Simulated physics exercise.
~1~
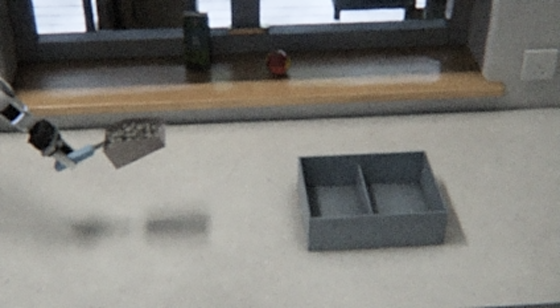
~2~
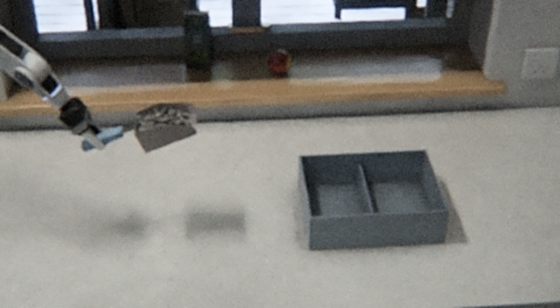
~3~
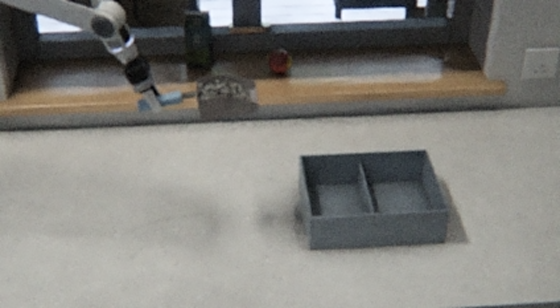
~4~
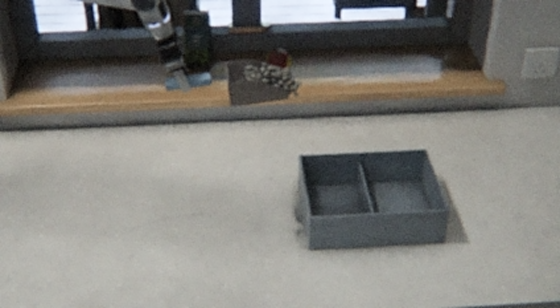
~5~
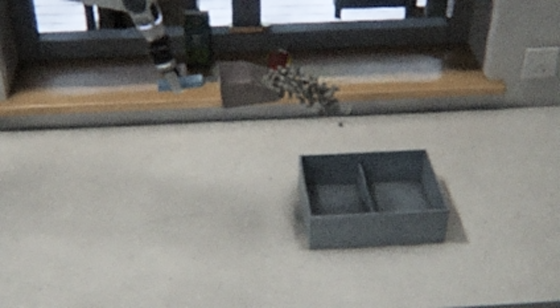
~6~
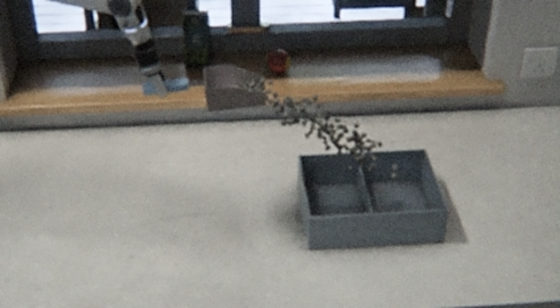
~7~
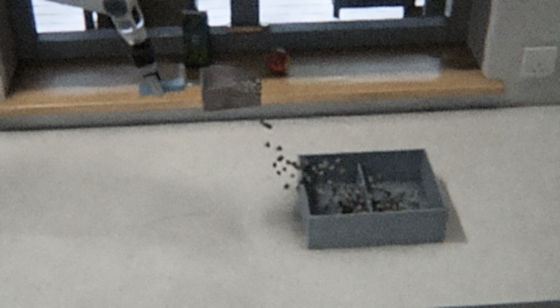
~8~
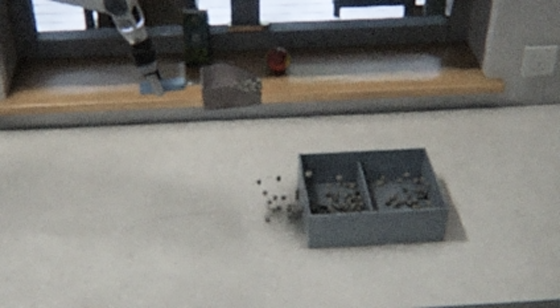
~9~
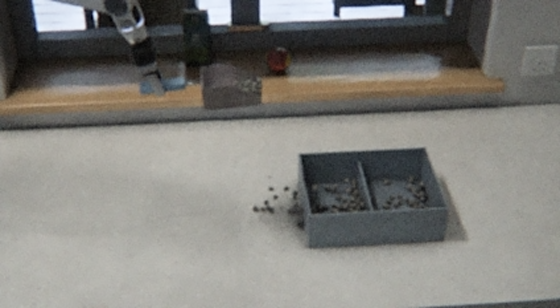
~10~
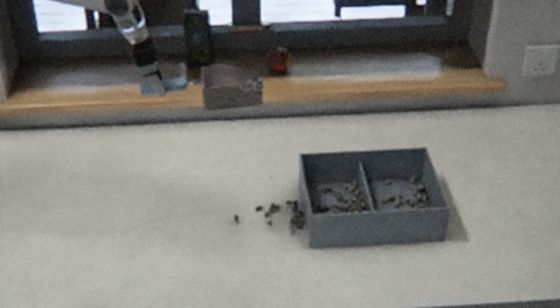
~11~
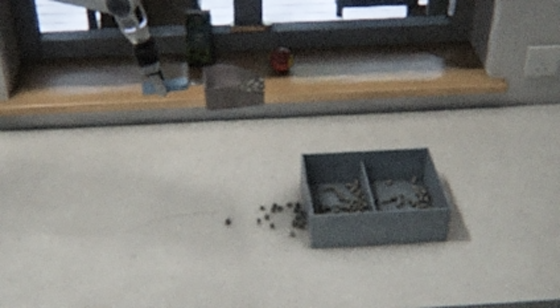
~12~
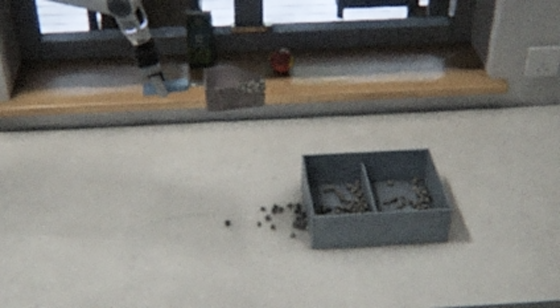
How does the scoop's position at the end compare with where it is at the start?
At the start the scoop is at the left, low over the pale table. By the end it is farther right and higher in view, in front of the wooden ledge and up to the left of the gray box.
